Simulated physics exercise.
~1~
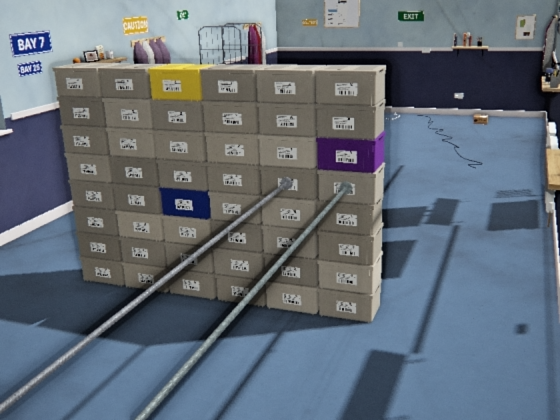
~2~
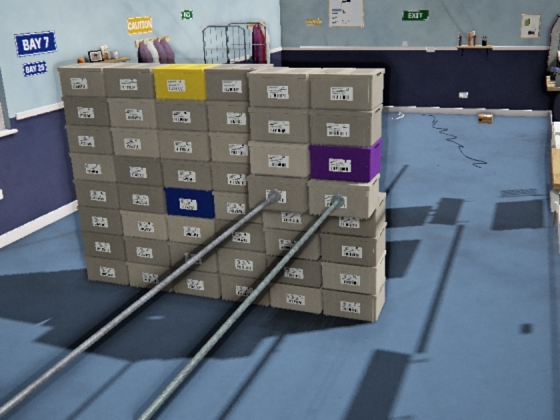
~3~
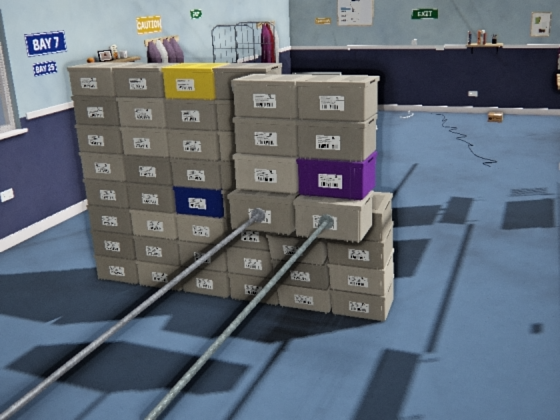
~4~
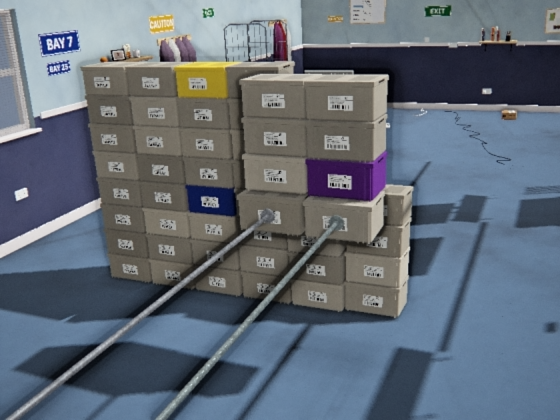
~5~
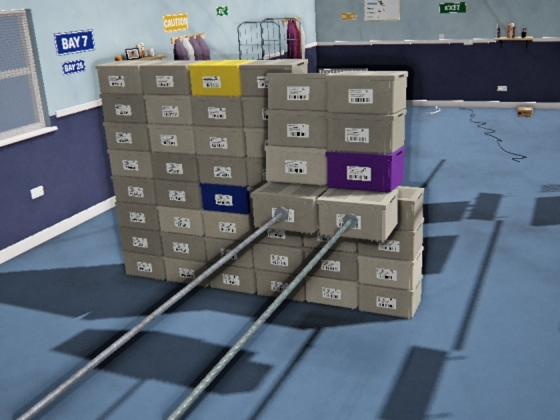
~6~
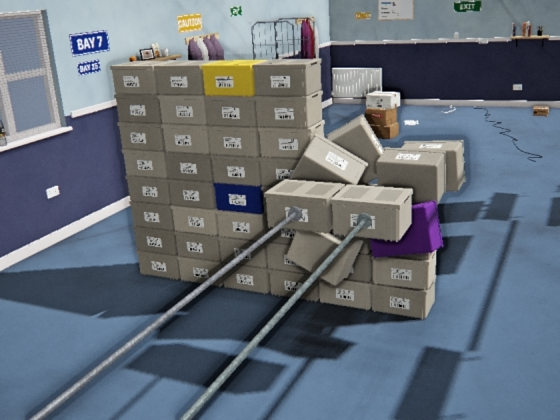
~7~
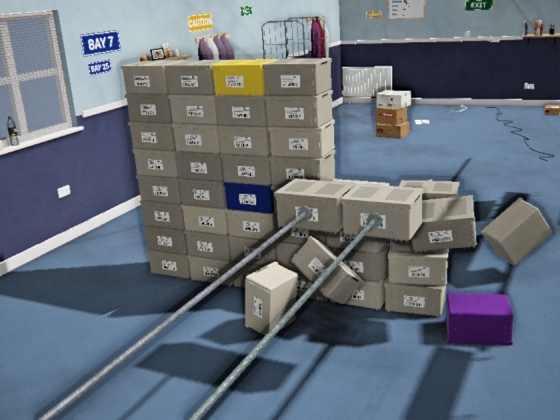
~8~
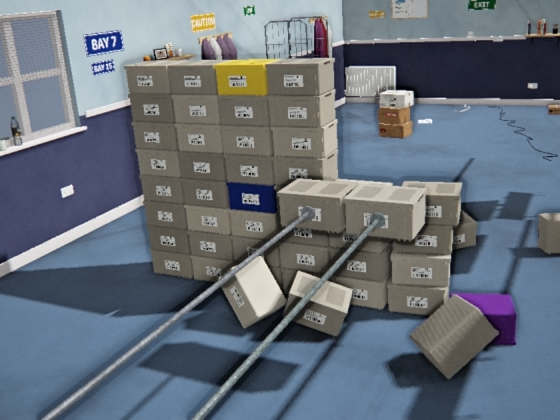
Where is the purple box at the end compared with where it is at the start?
At the start the purple box is stacked at the right edge of the wall, above the pulled pair. At the end it lies on the floor in front of the wall to the right, beside a fallen grey box.
